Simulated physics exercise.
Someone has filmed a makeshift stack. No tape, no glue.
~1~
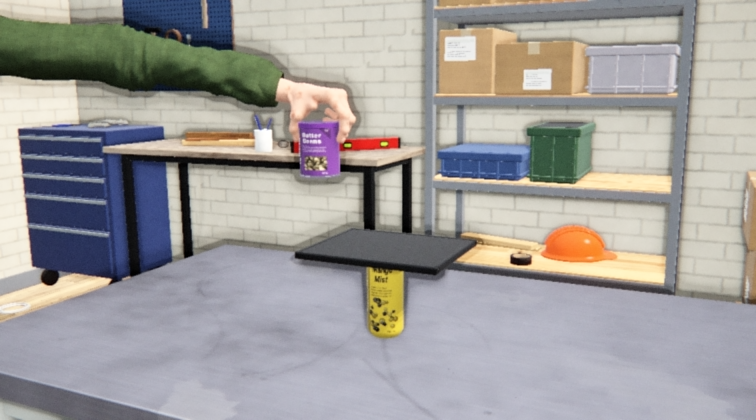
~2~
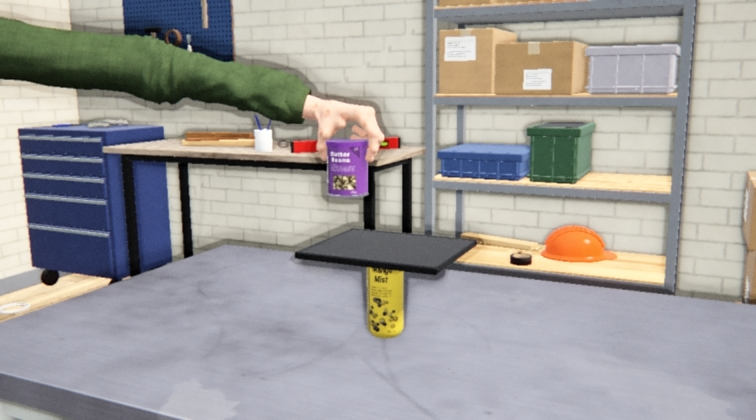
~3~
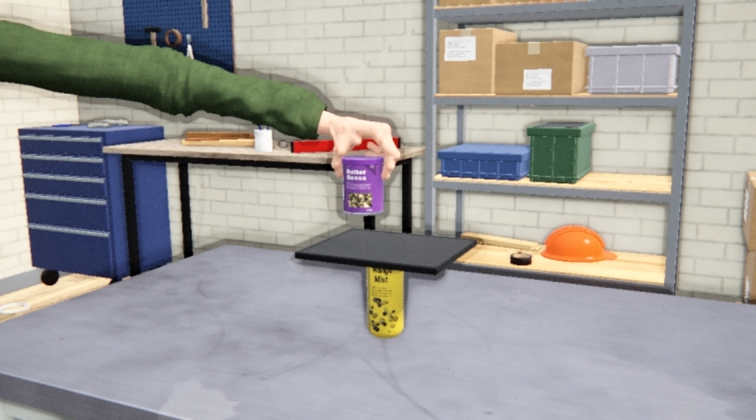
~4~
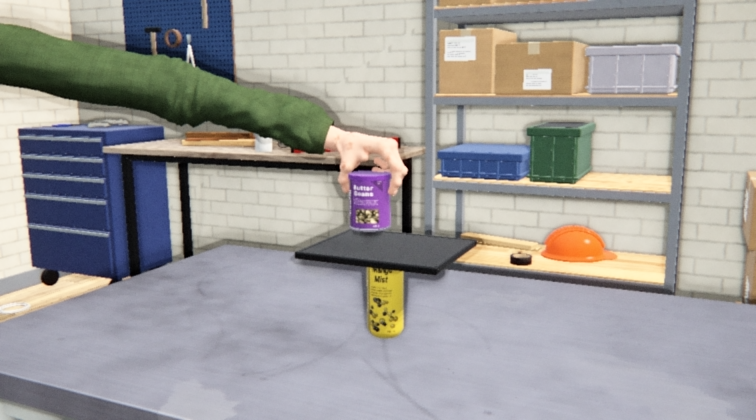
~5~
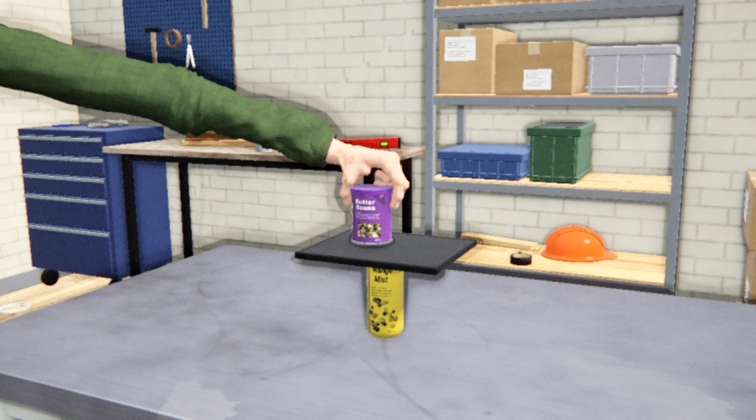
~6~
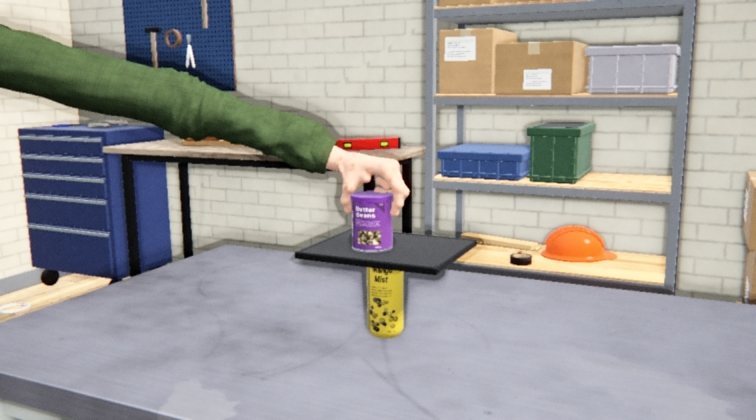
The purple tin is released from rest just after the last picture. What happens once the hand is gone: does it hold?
Here the stack holds.
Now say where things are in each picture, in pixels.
The first picture shows coming down; purple tin (320, 149); black lid (389, 249).
The second picture shows coming down; purple tin (347, 168); black lid (389, 249).
The third picture shows coming down; purple tin (363, 185); black lid (389, 249).
The fourth picture shows coming down; purple tin (370, 200); black lid (389, 249).
The fifth picture shows coming down; purple tin (372, 214); black lid (389, 249).
The sixth picture shows set down, still held; purple tin (372, 221); black lid (389, 249).
Then, 0.20 s after the last picture, nothing has stirred.
Then, 0.60 s after the last picture, purple tin resting near (372, 222).
At rest, all 3 in place. Seen from the same camera at the end, purple tin near (372, 222). The stack stays up.
